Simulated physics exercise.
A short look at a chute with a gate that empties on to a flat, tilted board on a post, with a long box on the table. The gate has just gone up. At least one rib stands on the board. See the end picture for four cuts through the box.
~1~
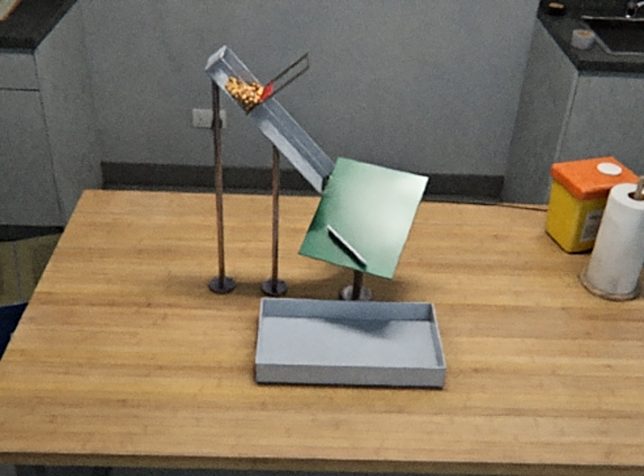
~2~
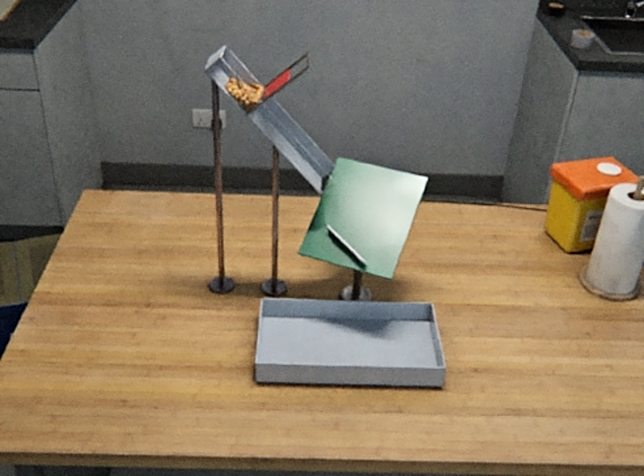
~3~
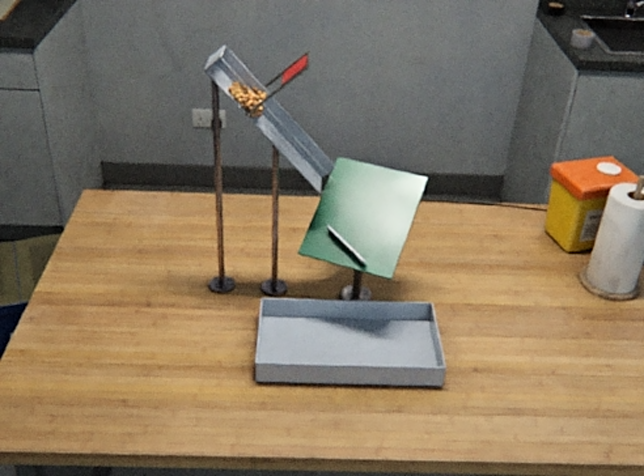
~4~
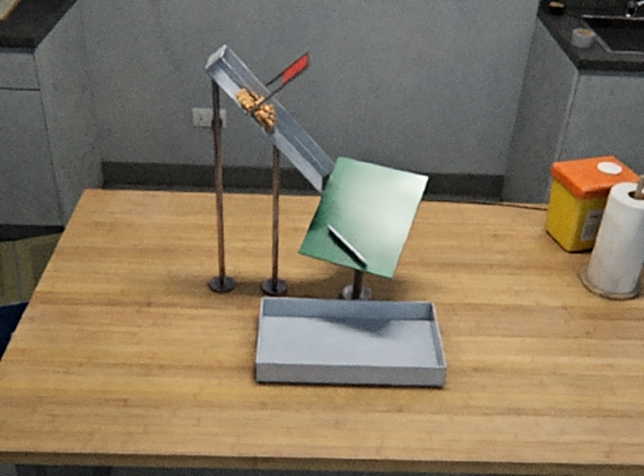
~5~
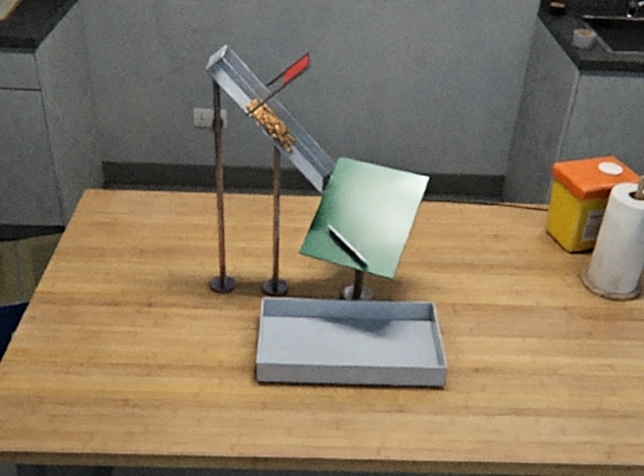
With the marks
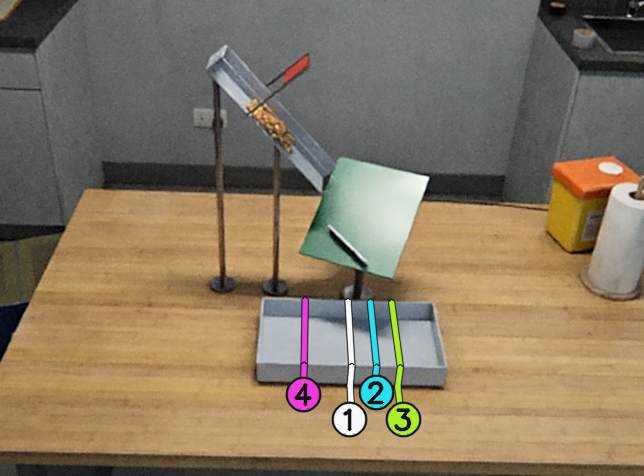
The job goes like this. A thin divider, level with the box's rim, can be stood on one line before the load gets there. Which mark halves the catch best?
3 is best.
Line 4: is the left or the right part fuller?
More lands on the right.
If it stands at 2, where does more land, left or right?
More lands on the right.
On the marked copy, line 1 crosses the front rim at (351, 365); line 2 crosses the front rim at (376, 365); line 3 crosses the front rim at (400, 366); line 4 crosses the front rim at (304, 364).
If 1 is chosen, of what is caught, a small part on the left of the divider, nearly all on the right.
If 2 is chosen, of what is caught, a small part on the left of the divider, most on the right.
If 3 is chosen, of what is caught, about a third on the left of the divider, about two thirds on the right.
If 4 is chosen, of what is caught, a small part on the left of the divider, nearly all on the right.
